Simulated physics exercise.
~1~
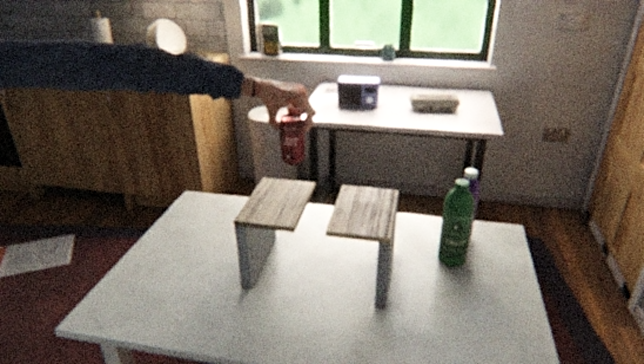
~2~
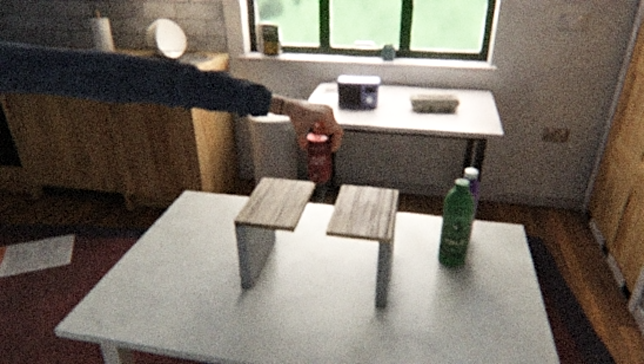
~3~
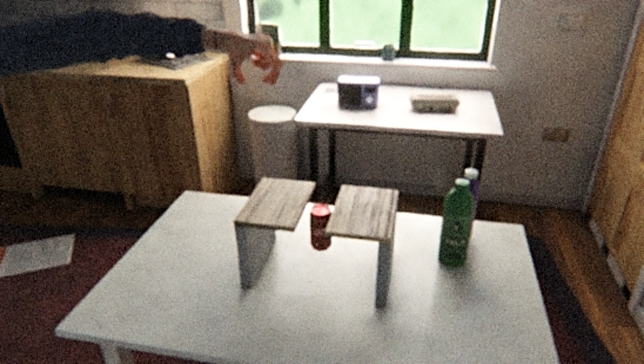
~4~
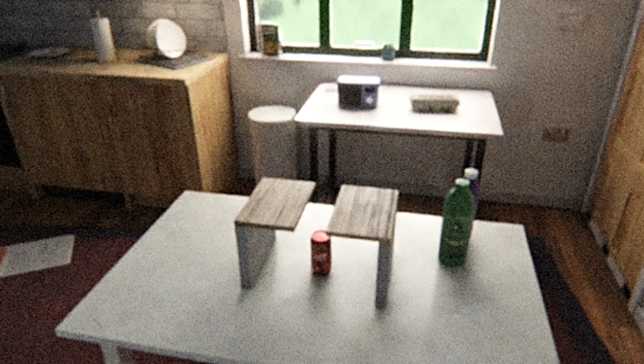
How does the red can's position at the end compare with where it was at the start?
At the start the red can is held up in a hand above and behind the stand. At the end it stands upright on the white table, lower and slightly to the right, between the two halves of the stand.
